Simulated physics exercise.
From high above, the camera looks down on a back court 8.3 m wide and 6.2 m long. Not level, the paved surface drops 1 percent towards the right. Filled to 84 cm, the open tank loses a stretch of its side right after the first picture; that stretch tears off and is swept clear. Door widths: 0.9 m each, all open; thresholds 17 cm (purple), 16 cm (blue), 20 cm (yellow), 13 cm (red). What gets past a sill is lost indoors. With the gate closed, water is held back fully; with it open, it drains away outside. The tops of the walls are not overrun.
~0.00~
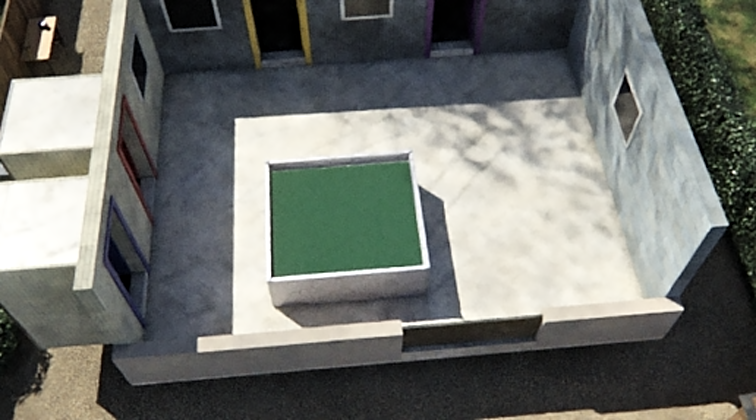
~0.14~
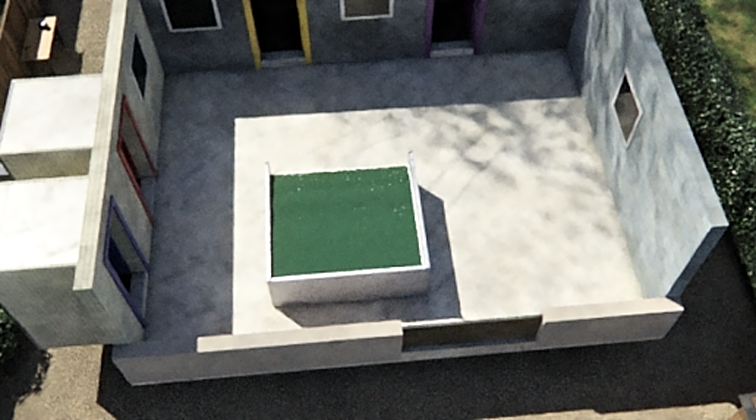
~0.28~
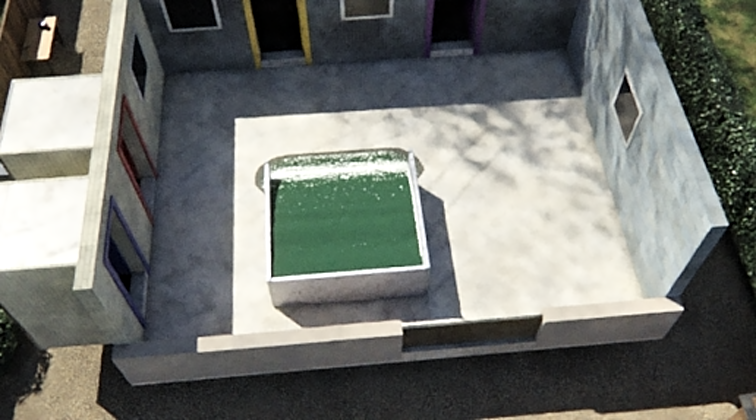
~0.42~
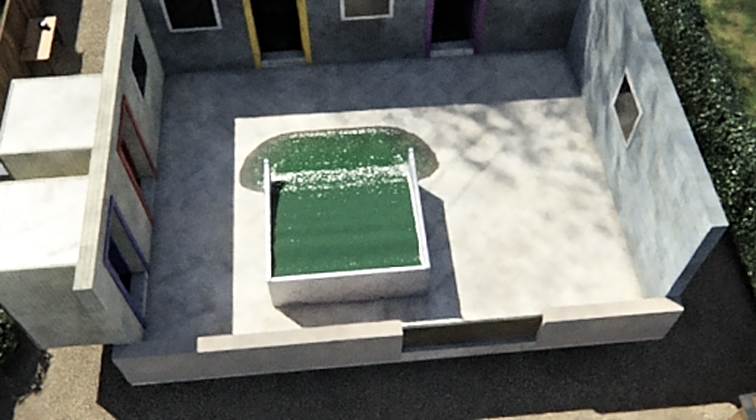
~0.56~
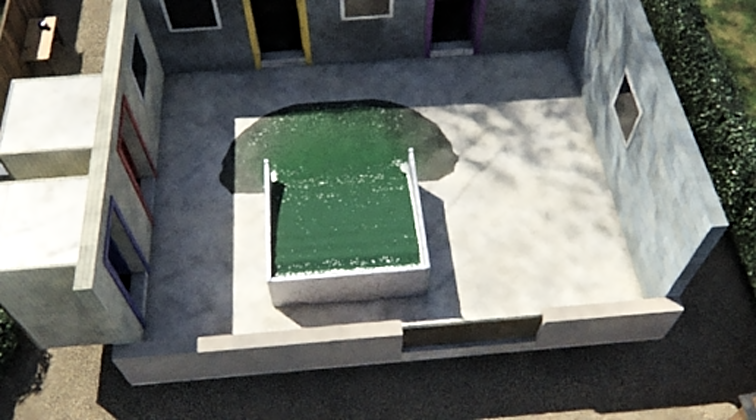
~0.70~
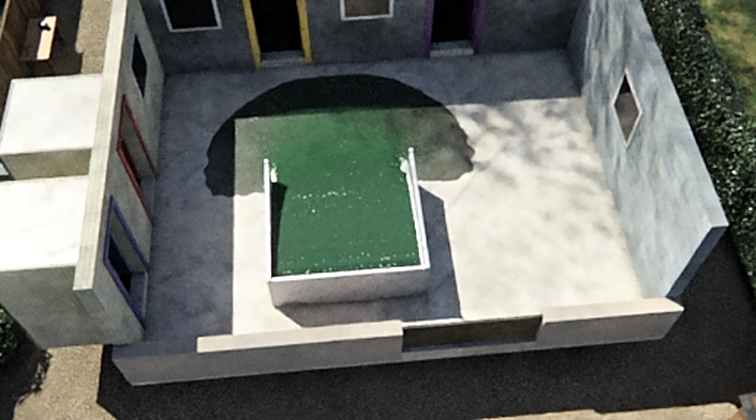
In a walled, paved courtyard seen from above, an open tank of still green water loses its far side, and the water pours out through the gap, spreading across the pale paving in a widening, rounded, darkening sheet.
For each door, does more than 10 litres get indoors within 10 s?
Door by door: Purple door - yes; blue door - no; yellow door - yes; red door - no.
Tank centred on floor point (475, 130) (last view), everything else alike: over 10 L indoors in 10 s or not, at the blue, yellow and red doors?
Lab note: Blue door limit not exceeded; yellow door limit not exceeded; red door limit not exceeded.
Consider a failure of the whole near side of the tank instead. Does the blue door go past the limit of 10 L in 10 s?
Against that limit: Blue above.
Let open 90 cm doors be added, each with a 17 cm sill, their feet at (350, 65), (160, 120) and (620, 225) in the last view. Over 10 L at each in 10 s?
In turn: Beyond it, beyond it, short of it.
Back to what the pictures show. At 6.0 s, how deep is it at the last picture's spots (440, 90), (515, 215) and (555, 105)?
Taking the spots in order: 9 cm, 4 cm, 17 cm.
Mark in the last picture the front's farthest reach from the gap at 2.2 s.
Point: Roughly (567, 50) in the last view.
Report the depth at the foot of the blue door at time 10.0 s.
Depth: Approx. 10.0 cm.
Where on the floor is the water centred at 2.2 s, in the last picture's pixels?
Centre: Approx. (344, 143) px.
After 1.4 s water covers 35 % of the floor and is deepest (50 cm) near (334, 66); purple door 17 cm at the sill, 0 L in, blue door not reached, yellow door 37 cm at the sill, 41 L in, red door not reached.
After 2.2 s water covers 40 % of the floor and is deepest (45 cm) near (334, 72); purple door 26 cm at the sill, 9 L in, blue door not reached, yellow door 40 cm at the sill, 143 L in, red door 1 cm at the sill, 0 L in.
After 3.5 s water covers 50 % of the floor and is deepest (40 cm) near (560, 57); purple door 17 cm at the sill, 31 L in, blue door not reached, yellow door 24 cm at the sill, 231 L in, red door 9 cm at the sill, 0 L in.
After 6.0 s water covers 90 % of the floor and is deepest (24 cm) near (650, 318); purple door 9 cm at the sill, 33 L in, blue door 4 cm at the sill, 0 L in, yellow door 13 cm at the sill, 238 L in, red door 8 cm at the sill, 0 L in.
After 10.0 s water covers 100 % of the floor and is deepest (20 cm) near (267, 350); purple door 8 cm at the sill, 33 L in, blue door 10 cm at the sill, 0 L in, yellow door 5 cm at the sill, 238 L in, red door 5 cm at the sill, 0 L in.
